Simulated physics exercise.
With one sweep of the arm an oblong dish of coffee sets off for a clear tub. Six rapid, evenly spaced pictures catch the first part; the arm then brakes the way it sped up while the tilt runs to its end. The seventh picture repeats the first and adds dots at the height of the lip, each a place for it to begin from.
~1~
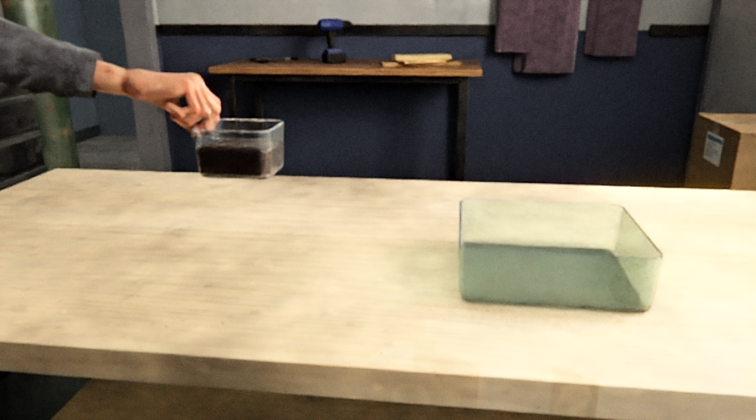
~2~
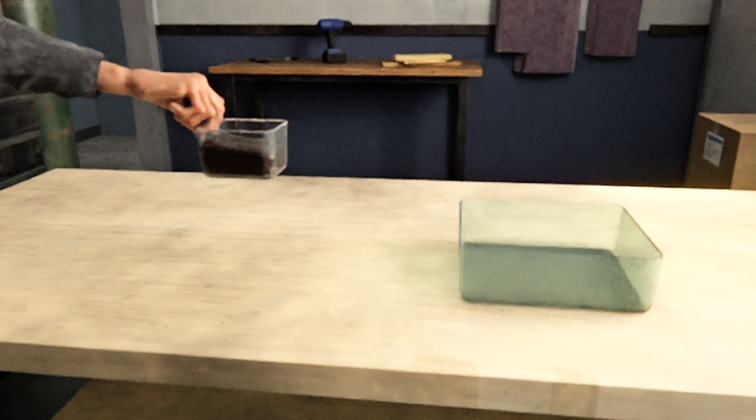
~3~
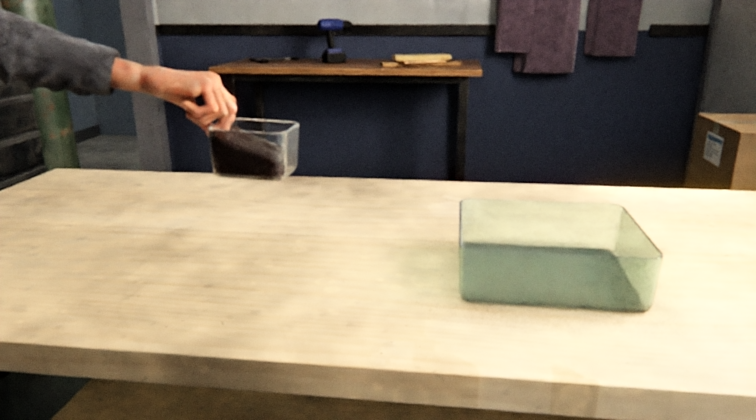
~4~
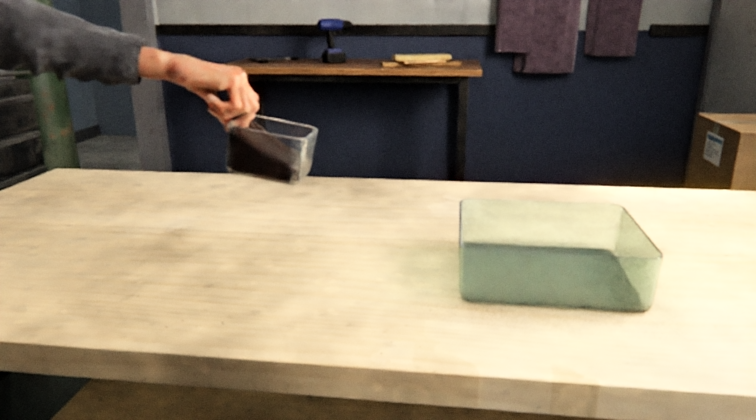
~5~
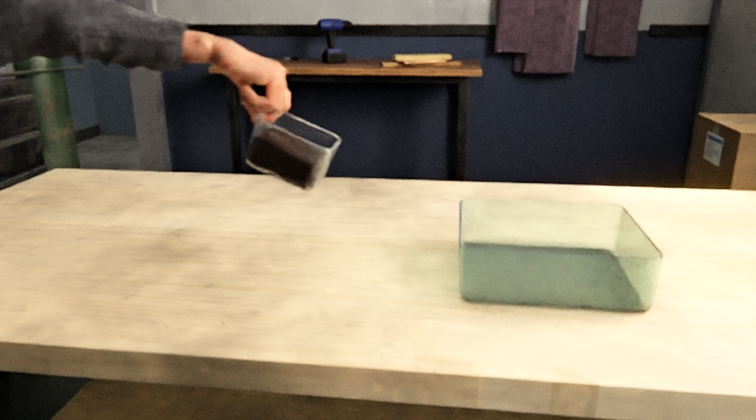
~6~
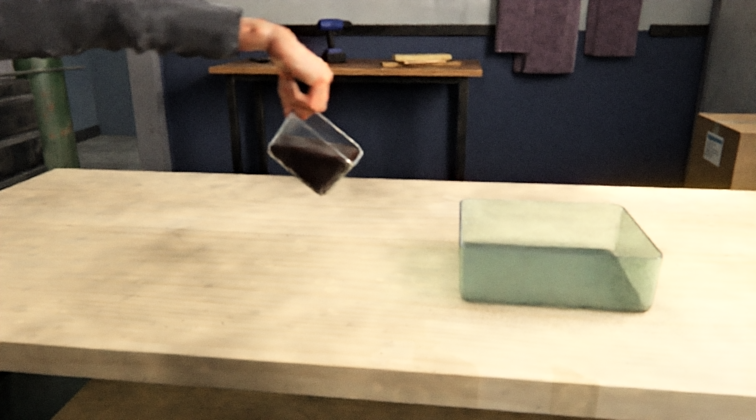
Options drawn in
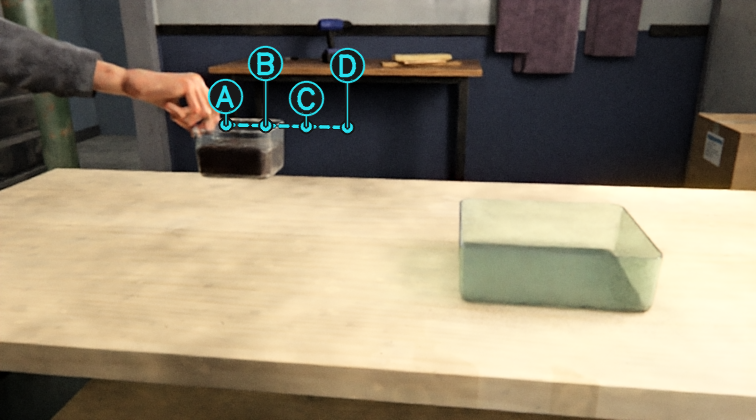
In a workshop-like room with a dark blue wall, a still camera looks slightly down across a pale wooden table. A clear, pale green tub with a shadowy lower part sits at right, while a grey-sleeved arm at left holds a small clear dish of dark coffee before a bench with a blue drill. The hand carries the dish rightward, tilting it gently, then more steeply, with the coffee still inside.
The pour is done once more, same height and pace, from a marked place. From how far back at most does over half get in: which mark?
C will do.
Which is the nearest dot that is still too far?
B.
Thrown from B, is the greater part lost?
Yes, that goes wrong.
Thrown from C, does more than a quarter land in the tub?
Yes, clearly.
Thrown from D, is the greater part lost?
No, not at all.
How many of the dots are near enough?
Two of them.
On the marked copy, A at (225, 124); B at (265, 125); C at (306, 126); D at (347, 127).
With A, about 0 % lands in the tub, 100 % falls short.
With B, about 9 % lands in the tub, 88 % falls short and 3 % goes beside or beyond.
With C, about 76 % lands in the tub, 14 % falls short and 10 % goes beside or beyond.
With D, about 81 % lands in the tub, 1 % falls short and 17 % goes beside or beyond.
